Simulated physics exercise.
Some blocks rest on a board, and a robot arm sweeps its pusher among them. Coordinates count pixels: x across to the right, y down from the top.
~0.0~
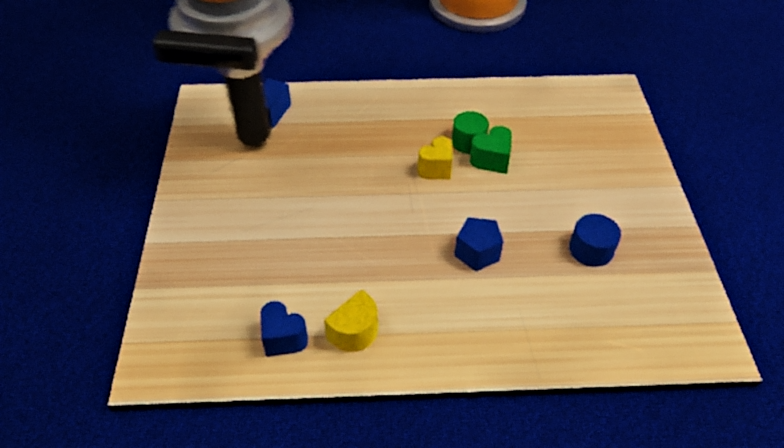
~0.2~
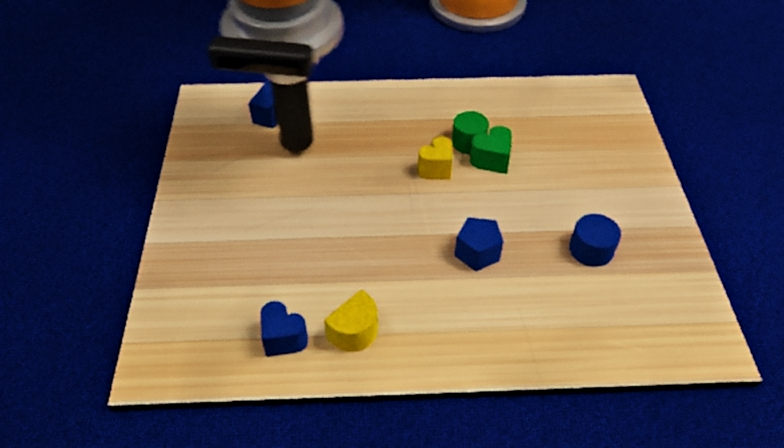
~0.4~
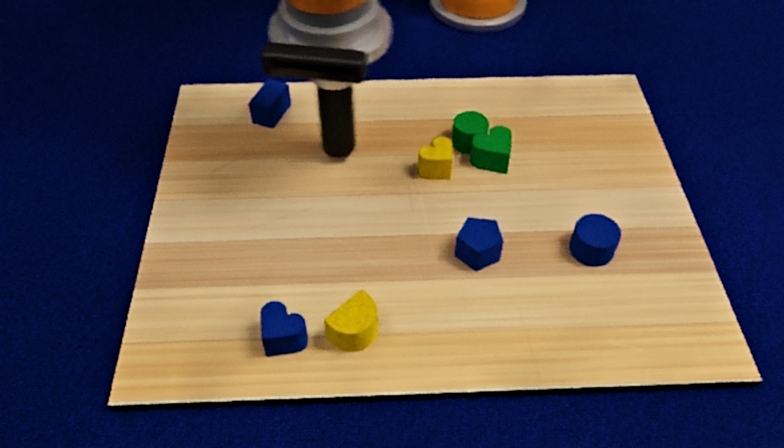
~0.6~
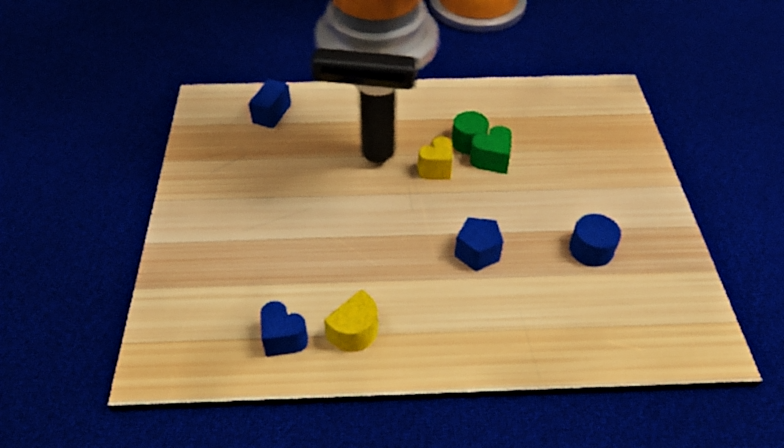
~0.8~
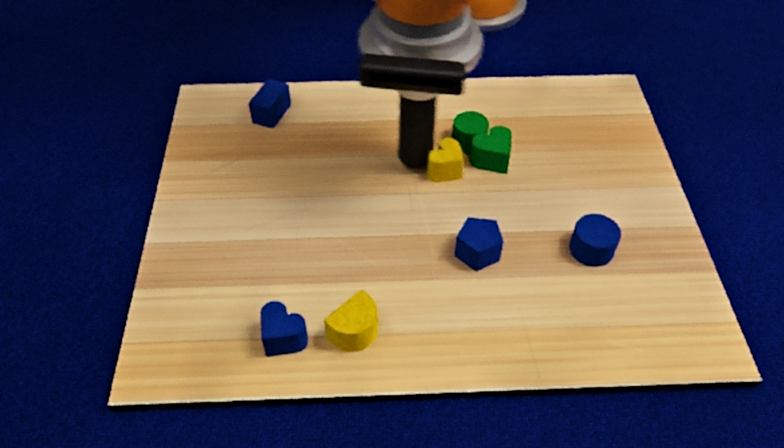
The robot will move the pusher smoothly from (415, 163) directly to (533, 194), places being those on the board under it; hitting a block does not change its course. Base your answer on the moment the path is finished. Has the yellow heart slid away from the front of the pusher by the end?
I'd say no.
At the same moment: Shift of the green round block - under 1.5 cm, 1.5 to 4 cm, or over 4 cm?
It ends within 1.5 cm of its spot.
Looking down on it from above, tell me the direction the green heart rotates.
Looking down: Anticlockwise.
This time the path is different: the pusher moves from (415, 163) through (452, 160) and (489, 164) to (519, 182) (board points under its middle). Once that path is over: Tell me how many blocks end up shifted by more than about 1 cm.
Three or more get moved.
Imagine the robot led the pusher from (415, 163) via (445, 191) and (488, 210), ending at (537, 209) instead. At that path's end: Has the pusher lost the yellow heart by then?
The answer is yes.
What follows on the original path. One third of the way, pusher (455, 168); yellow heart (486, 160), turned 15° anticlockwise; green heart (508, 138), turned 20° anticlockwise.
Two thirds of the way, pusher (494, 178); yellow heart (527, 171), turned 15° anticlockwise; green heart (511, 137), turned 25° anticlockwise.
At the end, pusher (534, 188); yellow heart (569, 181), turned 15° anticlockwise; green round block unmoved; green heart (511, 137), turned 25° anticlockwise.
